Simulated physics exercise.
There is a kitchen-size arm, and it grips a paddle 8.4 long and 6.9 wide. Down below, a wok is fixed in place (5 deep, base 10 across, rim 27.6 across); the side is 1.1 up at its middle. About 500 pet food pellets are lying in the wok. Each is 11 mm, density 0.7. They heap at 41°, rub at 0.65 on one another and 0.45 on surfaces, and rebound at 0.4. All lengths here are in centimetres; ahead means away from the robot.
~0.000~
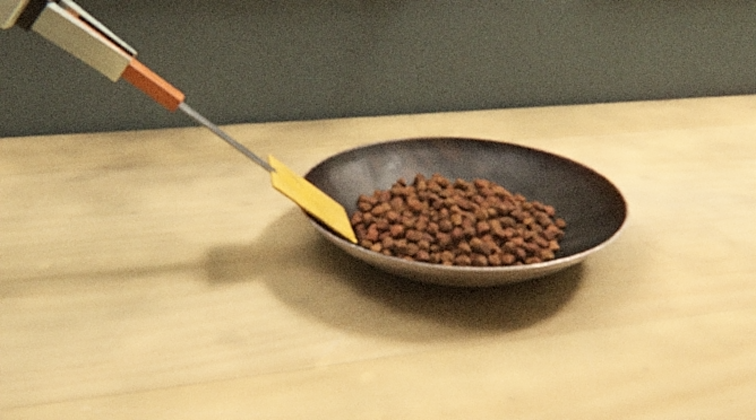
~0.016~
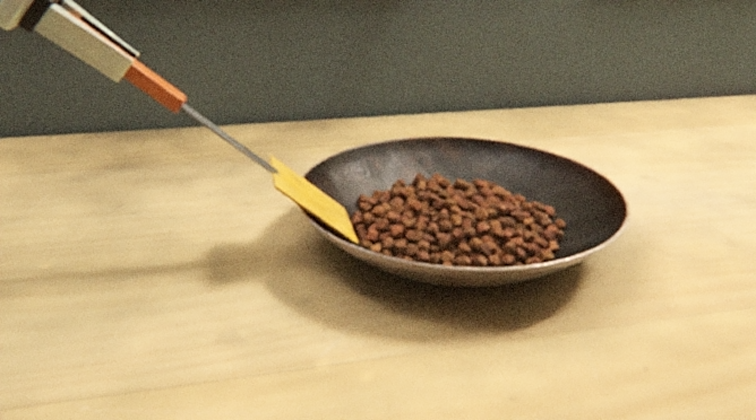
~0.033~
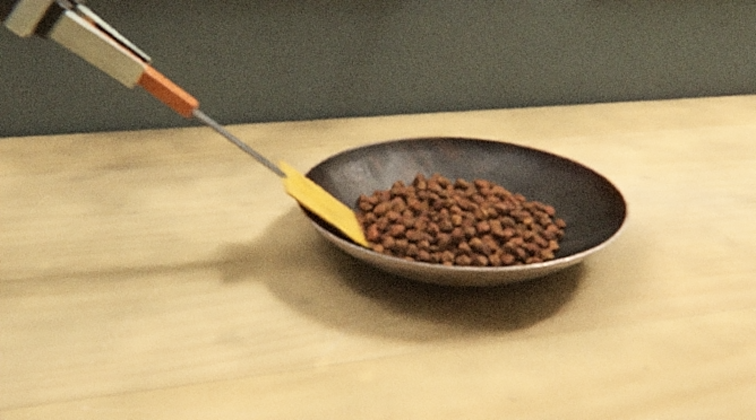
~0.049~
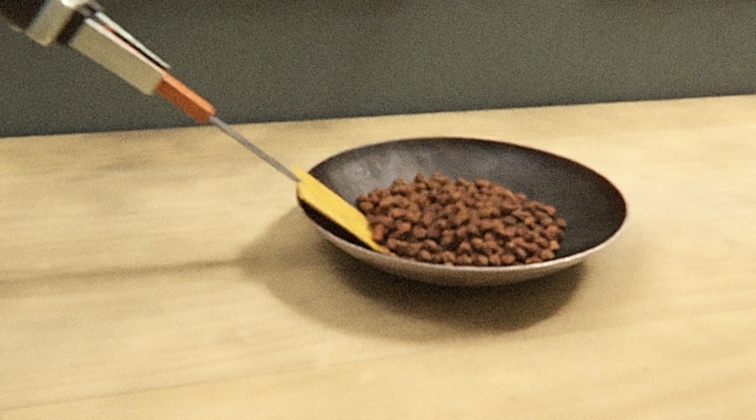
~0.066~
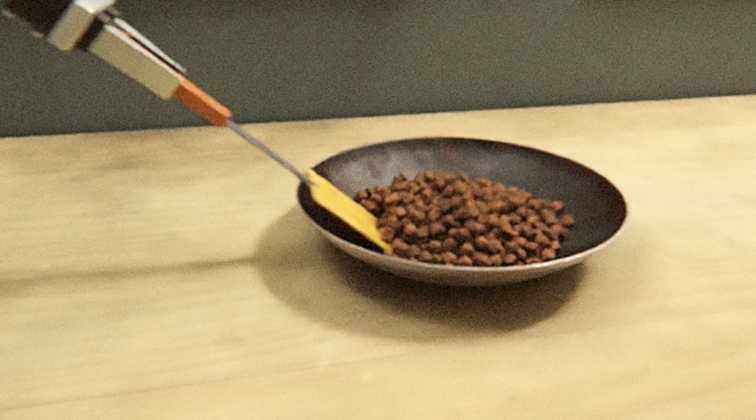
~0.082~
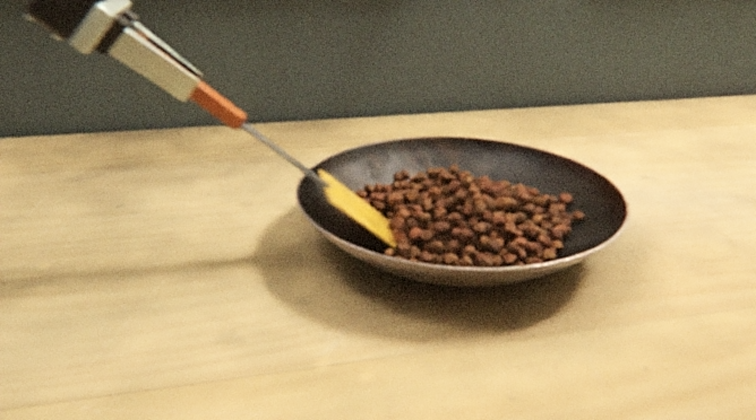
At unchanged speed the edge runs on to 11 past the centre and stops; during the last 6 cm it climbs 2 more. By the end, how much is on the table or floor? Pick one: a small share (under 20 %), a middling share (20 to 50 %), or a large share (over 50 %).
A middling share.
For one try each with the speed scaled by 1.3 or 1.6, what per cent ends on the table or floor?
I'd expect close to 40 and then close to 40 percent.
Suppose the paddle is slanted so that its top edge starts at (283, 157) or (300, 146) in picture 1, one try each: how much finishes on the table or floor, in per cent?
About 35% and 35%.
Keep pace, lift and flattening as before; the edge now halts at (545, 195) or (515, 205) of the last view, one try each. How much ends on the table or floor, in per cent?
Close to 20 and close to 5 per cent, respectively.
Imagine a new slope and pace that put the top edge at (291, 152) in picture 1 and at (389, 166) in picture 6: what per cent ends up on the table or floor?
It works out to about 45 %, more or less.
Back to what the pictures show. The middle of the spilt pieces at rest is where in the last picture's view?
(690, 212), roughly.
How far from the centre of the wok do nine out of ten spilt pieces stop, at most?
The distance is roughly 30 cm.
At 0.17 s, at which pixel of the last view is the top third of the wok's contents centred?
Roughly pixel (523, 197).
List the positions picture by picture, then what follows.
In the first picture, the paddle top edge at (271, 170), sloping 42°; upper third of the load around (457, 212), from x 355 to 560, top at y 180; 505 in the wok.
In the second picture, the paddle top edge at (273, 171), sloping 42°; upper third of the load around (457, 212), from x 355 to 560, top at y 180.
In the third picture, the paddle top edge at (283, 175), sloping 42°; upper third of the load around (457, 213), from x 360 to 560, top at y 180.
In the fourth picture, the paddle top edge at (297, 180), sloping 42°; upper third of the load around (459, 210), from x 365 to 560, top at y 180.
In the fifth picture, the paddle top edge at (311, 183), sloping 42°; upper third of the load around (466, 205), from x 360 to 565, top at y 175.
In the sixth picture, the paddle top edge at (325, 185), sloping 42°; upper third of the load around (472, 202), from x 360 to 575, top at y 170; 505 in the wok.
After 0.17 s, sloping 42°, highest piece 5 above the table; 505 in the wok.
After 0.25 s, sloping 42°, highest piece 7 above the table; 493 in the wok, 12 on the blade or in flight.
After 0.50 s, sloping 42°, highest piece 5 above the table; 315 in the wok, 181 on the table or floor, 9 on the blade or in flight.
After 1.55 s, sloping 42°, highest piece 5 above the table; 315 in the wok, 190 on the table or floor.
In the end, 315 in the wok, 190 on the table or floor. That is 38 % on the table or floor.
